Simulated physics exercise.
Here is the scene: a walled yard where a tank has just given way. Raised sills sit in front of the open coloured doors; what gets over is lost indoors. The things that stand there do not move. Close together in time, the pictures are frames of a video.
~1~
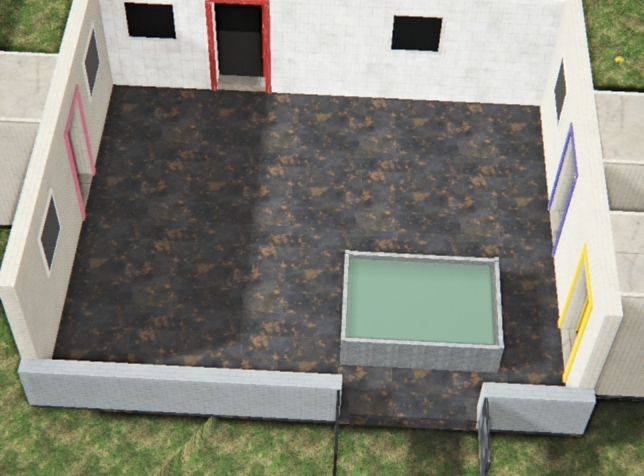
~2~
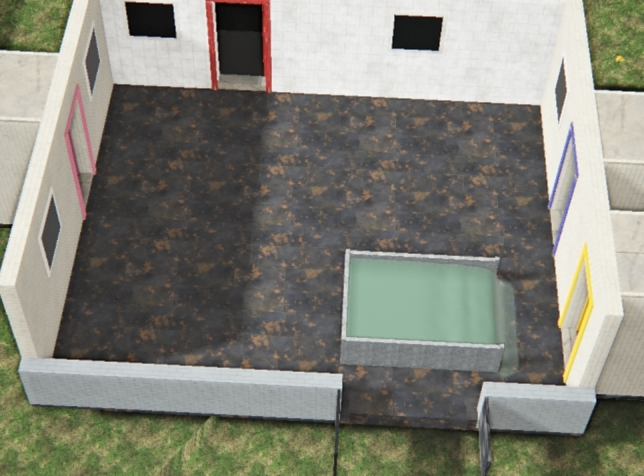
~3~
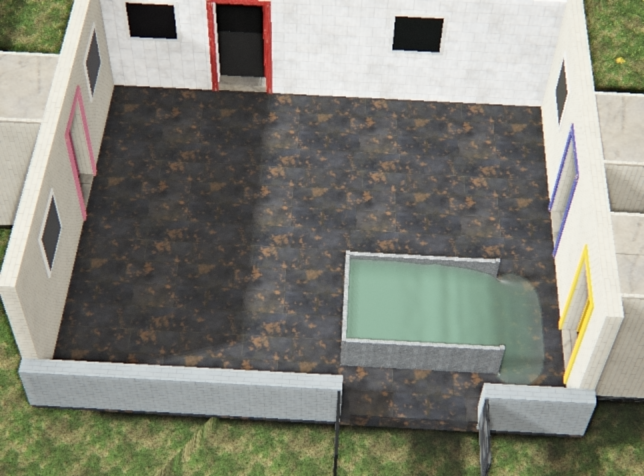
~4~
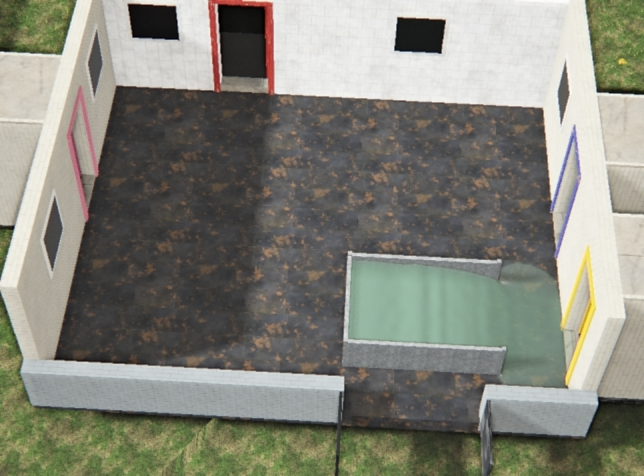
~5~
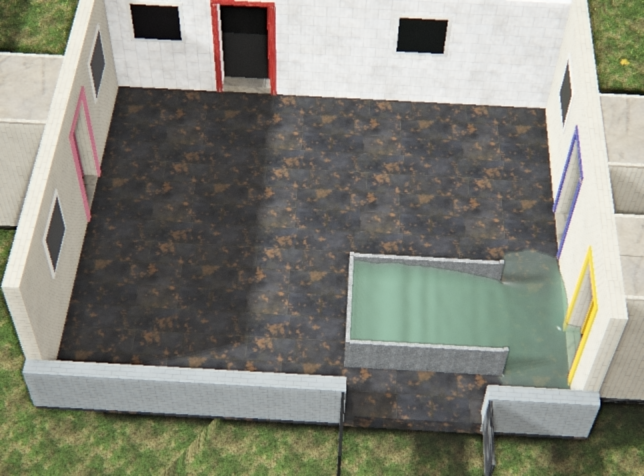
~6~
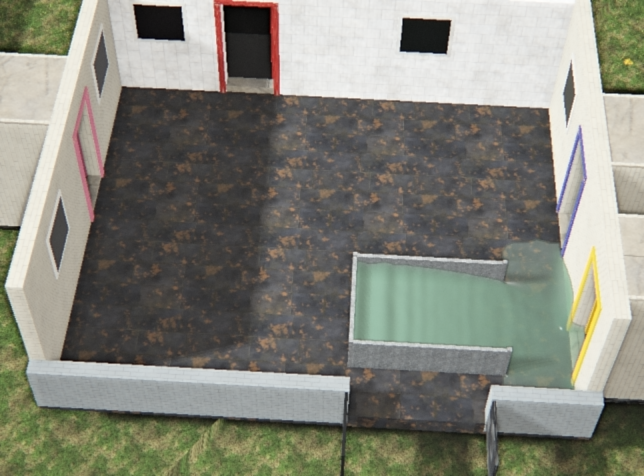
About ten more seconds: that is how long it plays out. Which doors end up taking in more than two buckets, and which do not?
In order: Pink door: Two buckets or fewer. Yellow door: Over two buckets. Blue door: Over two buckets. Red door: Two buckets or fewer.
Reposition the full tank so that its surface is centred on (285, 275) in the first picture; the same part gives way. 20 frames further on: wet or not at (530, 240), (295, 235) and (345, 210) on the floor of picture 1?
The first spot ends up sodden, the second left untouched and the third left untouched.
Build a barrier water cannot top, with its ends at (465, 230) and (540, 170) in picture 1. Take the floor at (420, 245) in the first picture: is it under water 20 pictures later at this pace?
Answer: That point is waterlogged.
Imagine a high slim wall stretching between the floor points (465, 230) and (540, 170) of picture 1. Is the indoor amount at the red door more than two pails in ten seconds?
Here's how it goes: The red door remains below.
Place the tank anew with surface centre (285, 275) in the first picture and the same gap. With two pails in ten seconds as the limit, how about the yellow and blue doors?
Here's my take: The yellow door gets past it, and the blue door gets past it.
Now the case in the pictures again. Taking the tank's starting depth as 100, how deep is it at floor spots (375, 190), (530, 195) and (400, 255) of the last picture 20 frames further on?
I'd say around 2 per cent, then 8 per cent, then 0 per cent.
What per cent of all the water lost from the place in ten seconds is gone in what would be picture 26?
Something close to 70 percent by that point.
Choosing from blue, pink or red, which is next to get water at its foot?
It's the blue door.
A moment on, water covers 10 % of the floor; the pink door not reached, the yellow door far over two buckets in, the blue door wet at the sill, nothing in, the red door not reached.
Next, water covers 20 % of the floor; the pink door not reached, the yellow door far over two buckets in, the blue door under two buckets in, the red door not reached.
Then, water covers 35 % of the floor; the pink door not reached, the yellow door far over two buckets in, the blue door over two buckets in, the red door not reached.
Later, water covers 50 % of the floor; the pink door not reached, the yellow door far over two buckets in, the blue door over two buckets in, the red door wet at the sill, nothing in.
In the end, water covers 80 % of the floor; the pink door wet at the sill, nothing in, the yellow door far over two buckets in, the blue door over two buckets in, the red door wet at the sill, nothing in.
